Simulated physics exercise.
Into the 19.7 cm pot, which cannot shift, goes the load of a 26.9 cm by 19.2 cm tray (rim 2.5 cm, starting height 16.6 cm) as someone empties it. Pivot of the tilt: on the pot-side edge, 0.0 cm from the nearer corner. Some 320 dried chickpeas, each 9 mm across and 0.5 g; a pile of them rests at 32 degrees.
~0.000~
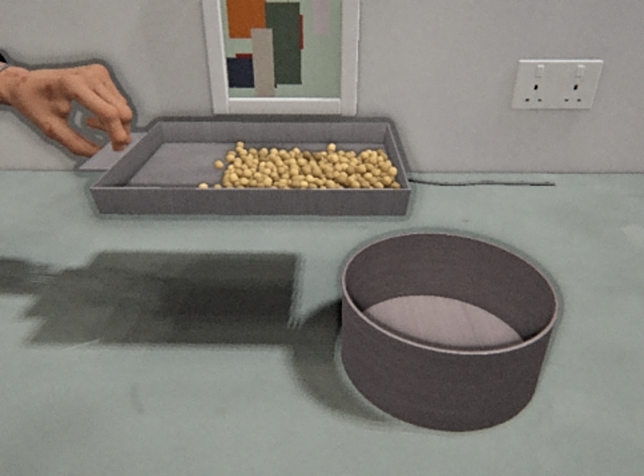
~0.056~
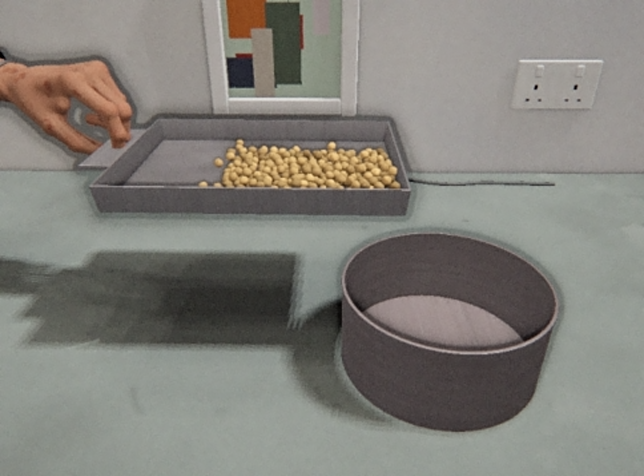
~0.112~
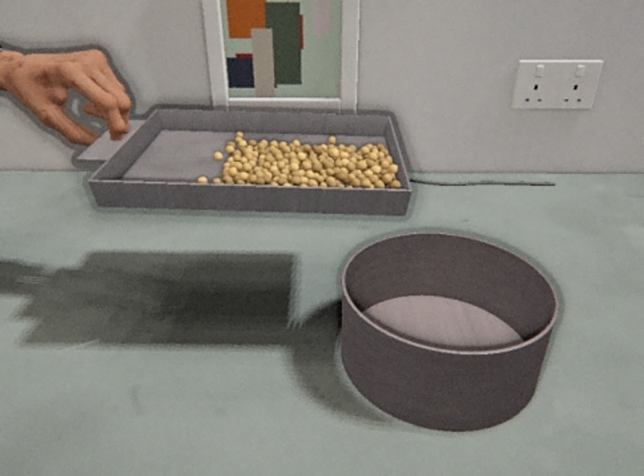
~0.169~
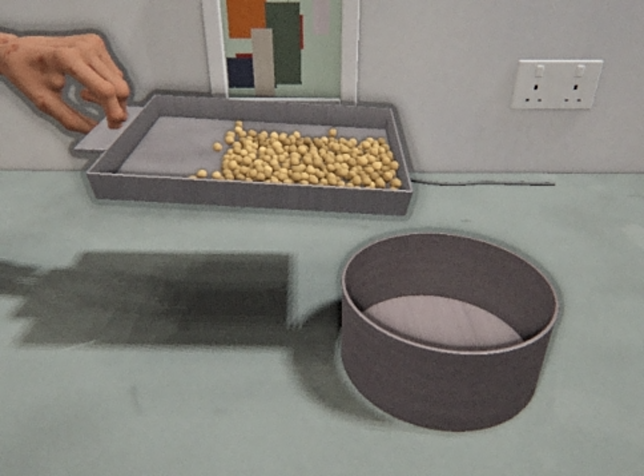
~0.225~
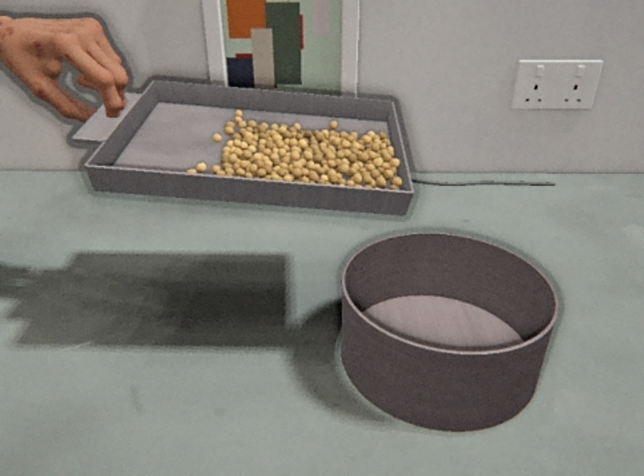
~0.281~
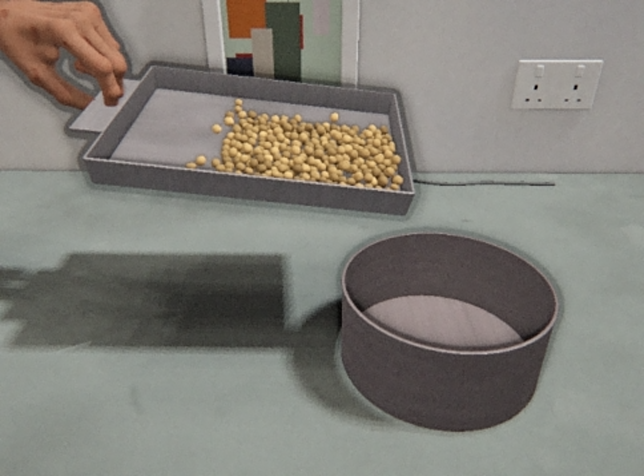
A hand at the upper left holds the end of a shallow dark grey tray with a pile of small tan chickpeas toward its right side, seen from the front and slightly above a pale green surface. A round, empty dark grey pot sits at lower right, with a colourful print and white socket behind. The hand raises the tray's left end, tilting it gently rightward, while the chickpeas barely shift and the view stays still.
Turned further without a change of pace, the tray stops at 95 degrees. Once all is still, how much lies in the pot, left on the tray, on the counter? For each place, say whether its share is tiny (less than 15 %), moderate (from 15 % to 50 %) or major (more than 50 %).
In order: Pot: A majority; tray: A low amount; counter: A mid-sized amount.
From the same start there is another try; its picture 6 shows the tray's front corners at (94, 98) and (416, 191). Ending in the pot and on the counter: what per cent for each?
Pot 80; counter 15.
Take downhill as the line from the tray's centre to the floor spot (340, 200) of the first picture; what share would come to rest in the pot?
Some 95 per cent.
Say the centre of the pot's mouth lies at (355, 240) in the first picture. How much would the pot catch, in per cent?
The share would be some 0 per cent.
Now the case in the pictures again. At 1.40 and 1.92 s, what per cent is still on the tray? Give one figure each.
In turn: 95, 25.
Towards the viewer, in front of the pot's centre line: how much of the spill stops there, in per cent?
About 100 percent of the spill.
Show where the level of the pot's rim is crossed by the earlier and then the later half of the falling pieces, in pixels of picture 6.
The first half passes near (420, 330) and the second half near (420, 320).
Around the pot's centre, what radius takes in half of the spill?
That comes to near 18 cm.
After 0.95 s, tilt 51 degrees; the tray holds 100 %, the pot 0 %.
Then, at 1.40 s, tilt 77 degrees; the tray holds 95 %, the pot 5 %.
Then, at 1.92 s, tilt 95 degrees; the tray holds 25 %, the pot 25 %.
At rest (2.9 s), pot 70 %, tray 5 %, counter 30 %.
